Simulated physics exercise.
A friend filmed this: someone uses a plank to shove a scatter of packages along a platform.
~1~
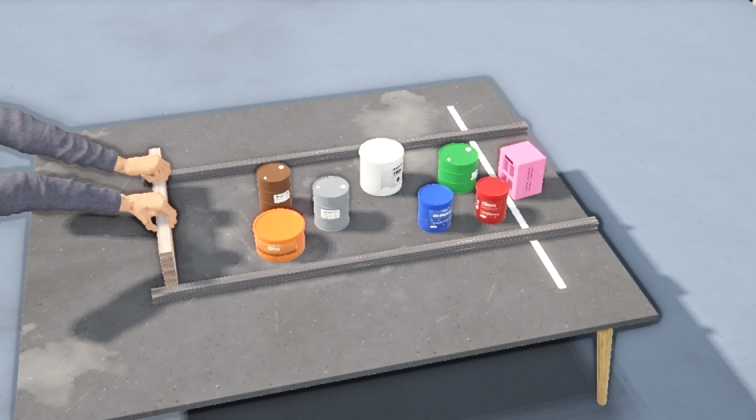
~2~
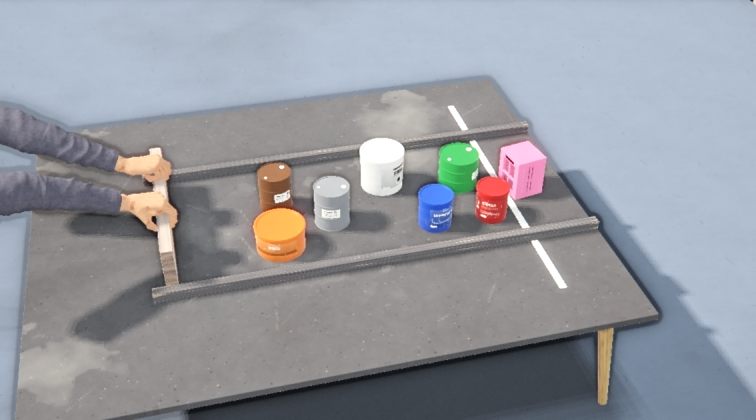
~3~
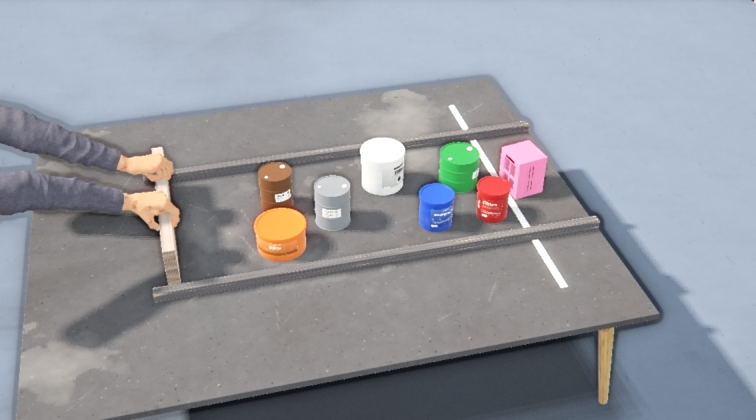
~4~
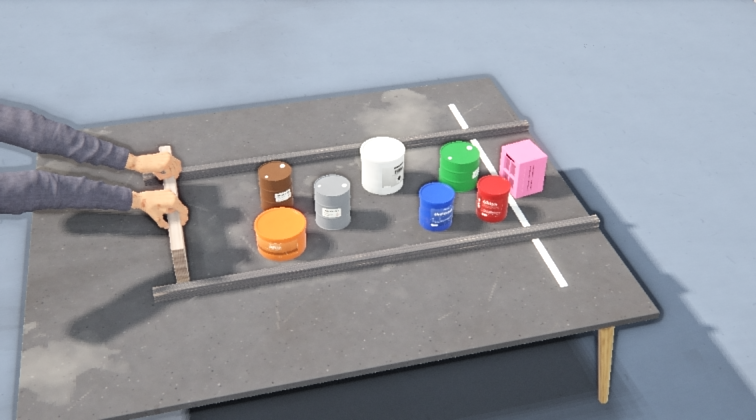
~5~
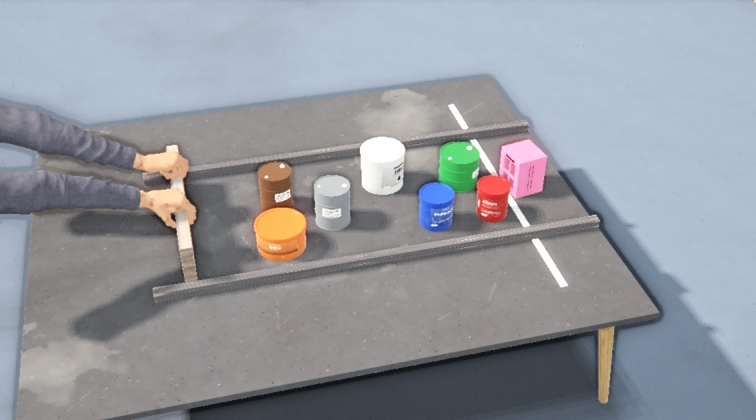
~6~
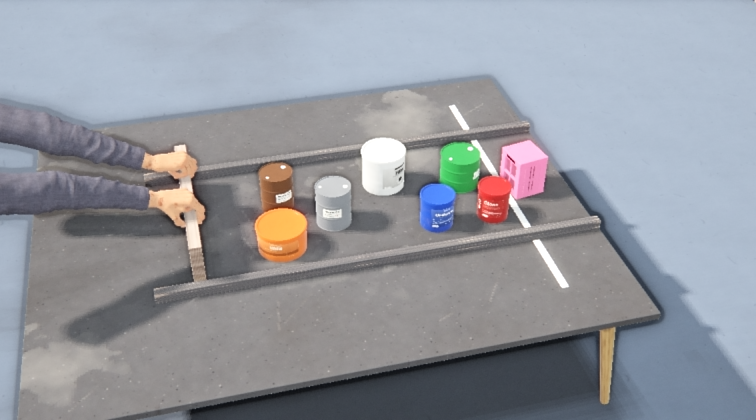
On a dark tabletop, two hands slowly sliding a wooden plank slightly right between rails toward colourful containers that stay still.
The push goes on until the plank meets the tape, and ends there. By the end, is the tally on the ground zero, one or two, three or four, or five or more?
The tally on the ground is one or two.
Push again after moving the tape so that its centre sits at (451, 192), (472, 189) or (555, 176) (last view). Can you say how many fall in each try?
In that order 0, 0 and 8.
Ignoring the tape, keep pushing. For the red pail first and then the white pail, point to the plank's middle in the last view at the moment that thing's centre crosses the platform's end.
Red pail over the end: About (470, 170). White pail over the end: About (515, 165).
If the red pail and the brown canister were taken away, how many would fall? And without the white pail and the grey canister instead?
The counts: 1 and 2.
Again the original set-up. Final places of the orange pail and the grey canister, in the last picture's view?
They end up close to (541, 196) and (520, 168).
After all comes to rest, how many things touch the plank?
The count comes out at 3.
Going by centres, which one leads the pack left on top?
Blue pail - nearest.
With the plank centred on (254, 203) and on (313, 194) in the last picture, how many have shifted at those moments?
So far 1, and 3 at the second.
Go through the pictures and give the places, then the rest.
The first picture shows pink crate (521, 171); red pail (492, 201); green canister (458, 168); plank (163, 216); tape (499, 185).
The second picture shows red pail (492, 201); white pail (382, 167).
The third picture shows green canister (459, 167); plank (166, 215).
The fourth picture shows pink crate (522, 169); blue pail (436, 207).
The fifth picture shows red pail (493, 199); orange pail (281, 235).
The sixth picture shows pink crate (523, 170); red pail (494, 200); green canister (460, 168); plank (190, 212); tape (501, 184).
A little later, none off yet; pink crate at rest near (523, 170); red pail at rest near (494, 200); green canister at rest near (460, 168).
Next, none off yet; pink crate at rest near (523, 170); red pail shifted a little near (508, 198); green canister shifted a little near (480, 168).
When it is over, the number that fall off is one or two; down, red pail and pink crate.
